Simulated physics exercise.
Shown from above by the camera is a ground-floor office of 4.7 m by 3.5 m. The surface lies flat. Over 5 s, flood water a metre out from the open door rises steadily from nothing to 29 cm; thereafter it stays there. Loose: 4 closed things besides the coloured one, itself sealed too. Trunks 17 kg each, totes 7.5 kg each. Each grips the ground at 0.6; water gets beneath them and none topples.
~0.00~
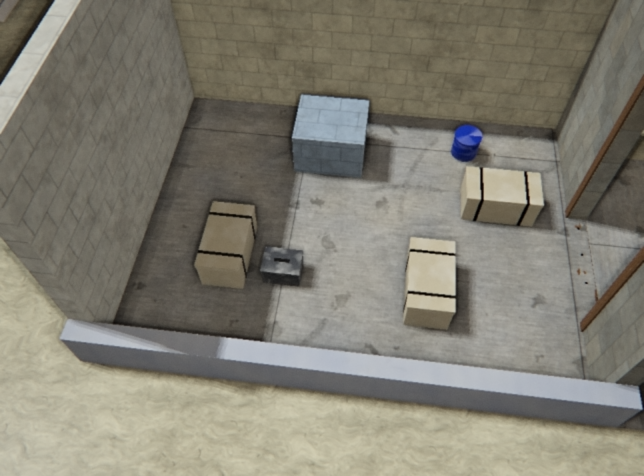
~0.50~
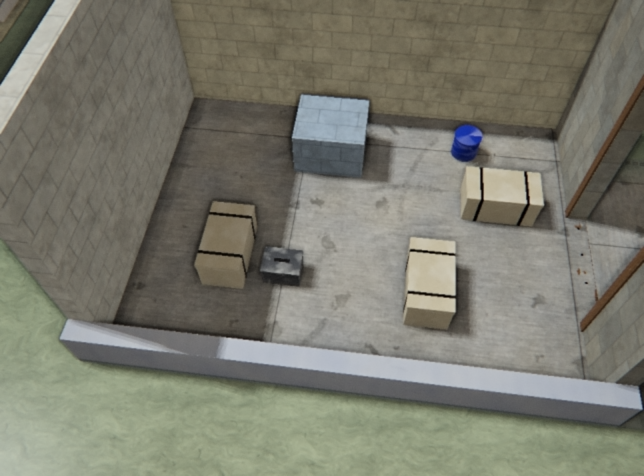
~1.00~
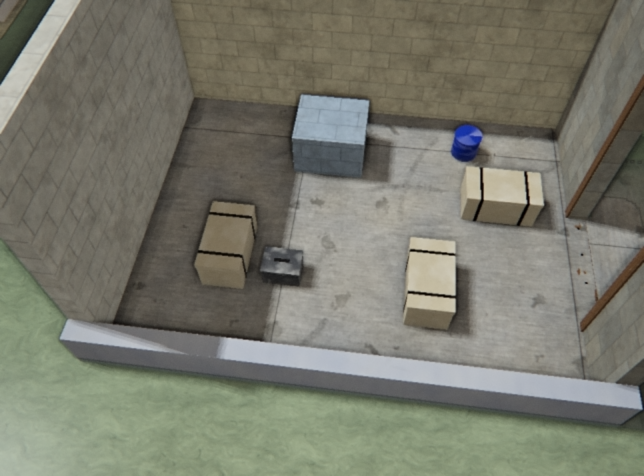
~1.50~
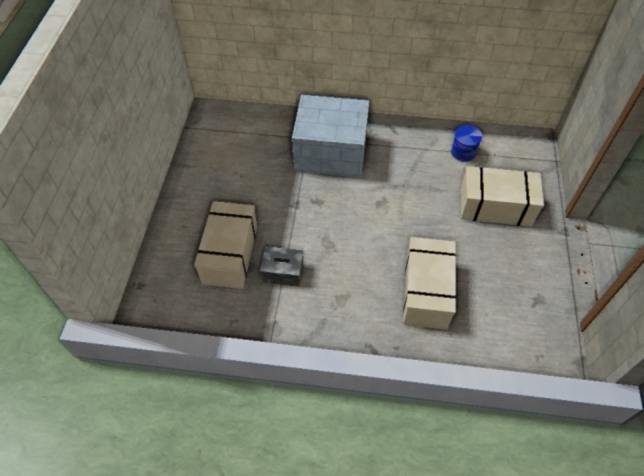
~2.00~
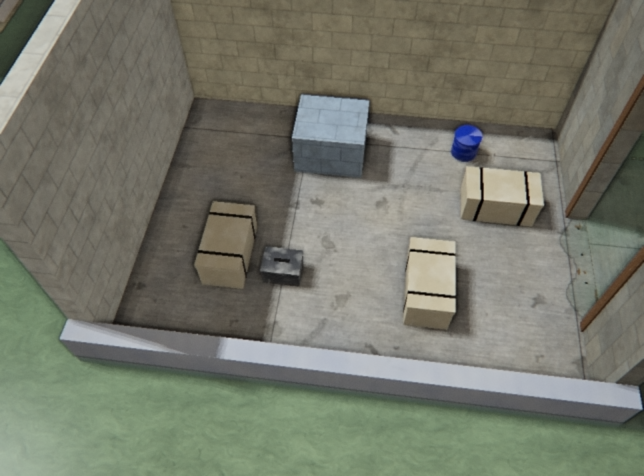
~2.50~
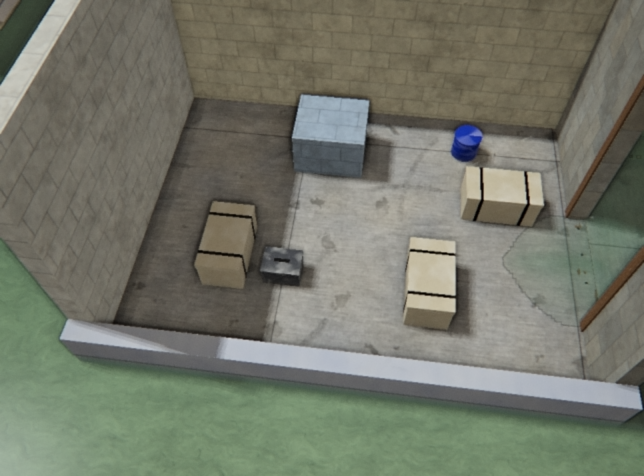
Greenish water covered the pale ground outside a walled room, then crept through the opening on the right and spread a little across the floor, while the boxes and blue pail stayed still.
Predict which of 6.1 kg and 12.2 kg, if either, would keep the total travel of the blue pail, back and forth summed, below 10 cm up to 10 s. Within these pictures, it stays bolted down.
It will need the bigger ballast.
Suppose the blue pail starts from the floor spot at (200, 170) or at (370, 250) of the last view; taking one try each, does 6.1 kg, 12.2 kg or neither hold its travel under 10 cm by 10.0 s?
Respectively, neither option succeeds and neither option succeeds.
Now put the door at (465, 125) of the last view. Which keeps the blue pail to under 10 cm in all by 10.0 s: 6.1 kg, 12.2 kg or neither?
Then no option works.
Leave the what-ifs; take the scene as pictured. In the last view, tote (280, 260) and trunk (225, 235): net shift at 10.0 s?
First 80 cm, then 40 cm.
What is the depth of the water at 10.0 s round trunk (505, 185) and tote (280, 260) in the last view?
Roughly 6 and 19 cm.
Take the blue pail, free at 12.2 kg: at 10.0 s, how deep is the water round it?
About 9 cm.
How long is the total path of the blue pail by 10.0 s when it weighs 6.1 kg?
Total path: Roughly 120 cm.
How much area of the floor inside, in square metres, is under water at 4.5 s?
About 7.0 m2.
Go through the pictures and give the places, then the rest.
The blue pail at (469, 135), on the bottom; 0.0 m2 under water; 0 of 5 have shifted, in the first frame.
The blue pail at (469, 135), on the bottom; 0.0 m2 under water; 0 of 5 have shifted, in the second frame.
The blue pail at (469, 135) rests on the ground; water covers 0.0 m2; 0 of 5 have shifted, in the third frame.
The blue pail at (469, 135), on the bottom; water covers 0.0 m2; 0 of 5 have shifted, in the fourth frame.
The blue pail at (469, 135), on the bottom; 0.1 m2 under water; 0 of 5 have shifted, in the fifth frame.
The blue pail at (469, 135) rests on the ground; 0.7 m2 under water; 0 of 5 have shifted, in the sixth frame.
After 3.5 s the blue pail would be 0 cm from its start with 6.1 kg and 0 cm from its start with 12.2 kg; 0 cm of water round it then.
After 4.5 s the blue pail would be 0 cm from its start with 6.1 kg and 0 cm from its start with 12.2 kg; 0 cm of water round it then.
After 7.0 s the blue pail would be 5 cm from its start with 6.1 kg and 1 cm from its start with 12.2 kg; 4 cm of water round it then.
After 10.0 s the blue pail would be 94 cm from its start with 6.1 kg and 1 cm from its start with 12.2 kg; 9 cm of water round it then.
